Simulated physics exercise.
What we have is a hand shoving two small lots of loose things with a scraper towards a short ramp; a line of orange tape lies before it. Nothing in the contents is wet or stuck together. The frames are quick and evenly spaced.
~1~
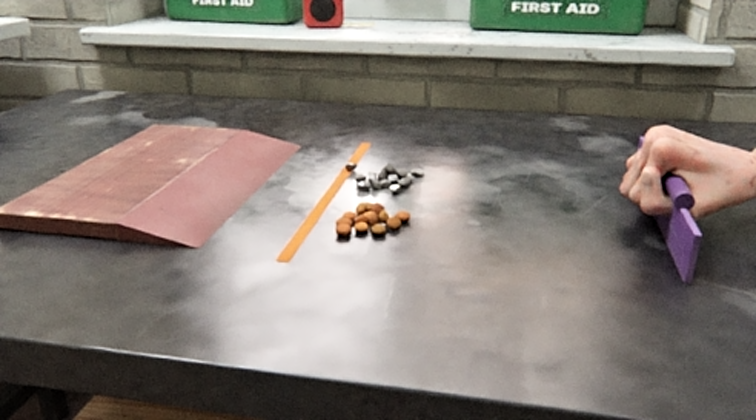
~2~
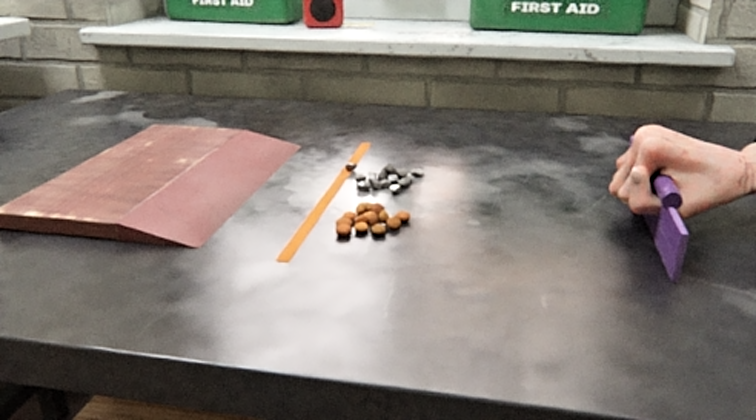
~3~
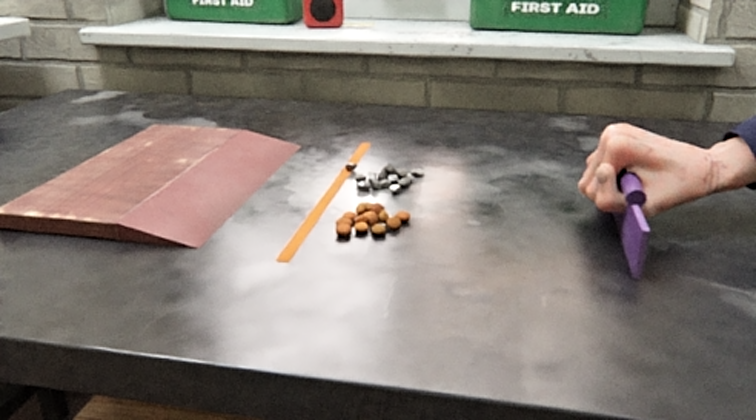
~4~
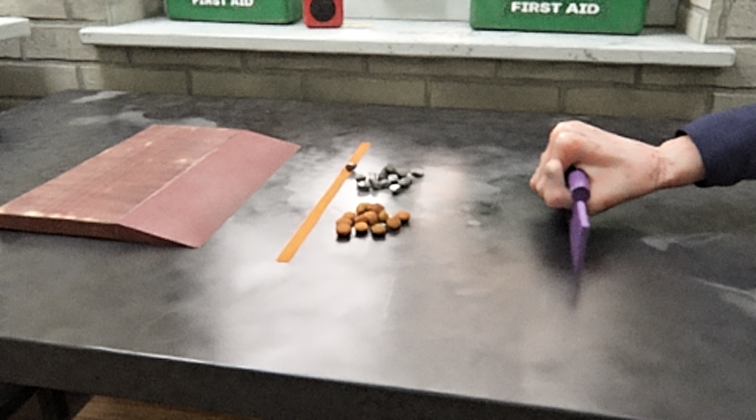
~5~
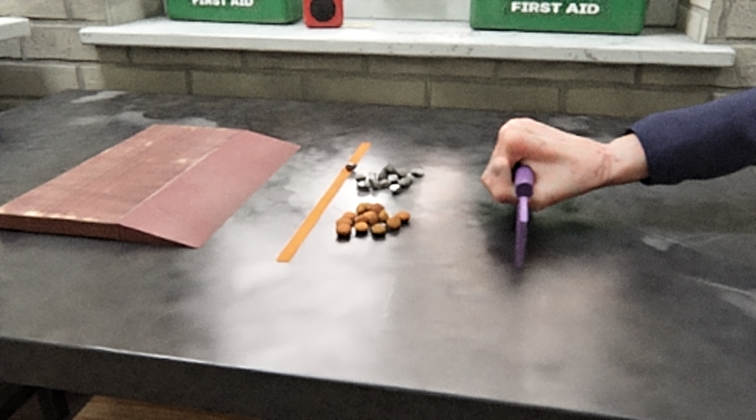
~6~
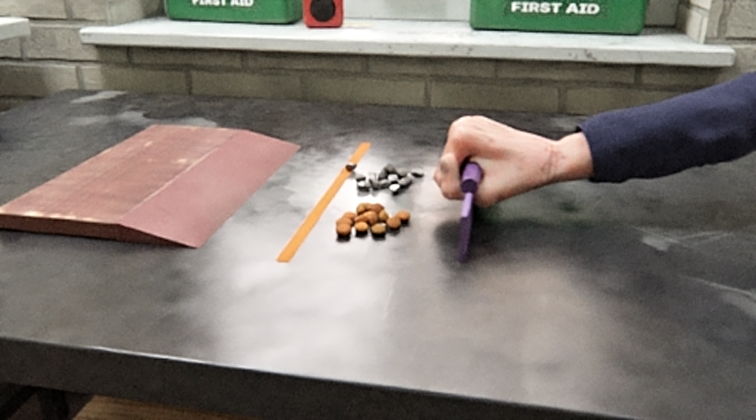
A hand holding a purple scraper starts at the right of a dark table and slides it left across the bare surface. It draws close to two small piles, brown kibble nearer and grey gravel farther back, which lie still beside a strip of orange tape and a low reddish ramp.
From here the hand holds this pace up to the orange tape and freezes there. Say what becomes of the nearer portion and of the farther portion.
The nearer portion? It stays below the top. The Farther portion? It stays below the top.
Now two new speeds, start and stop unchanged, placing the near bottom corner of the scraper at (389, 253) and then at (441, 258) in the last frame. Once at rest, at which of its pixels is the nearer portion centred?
About (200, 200), then about (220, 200).
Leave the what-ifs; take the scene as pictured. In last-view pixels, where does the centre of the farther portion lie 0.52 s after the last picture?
(279, 167) or so.
Then, 0.11 s on from there, scraper still moving, near (386, 158); nearer portion the whole lot short of the ramp; farther portion the whole lot short of the ramp.
Then, 0.24 s on from there, scraper stopped at the orange tape; nearer portion the whole lot short of the ramp; farther portion the whole lot short of the ramp.
Then, 0.52 s on from there, scraper stopped at the orange tape; nearer portion near half on the ramp, near half short of the ramp; farther portion near a third on the ramp, near two thirds short of the ramp.
In the end, scraper stopped at the orange tape; nearer portion none at all past the top, near half on the ramp, near half short of the ramp; farther portion none at all past the top, near a third on the ramp, near two thirds short of the ramp.
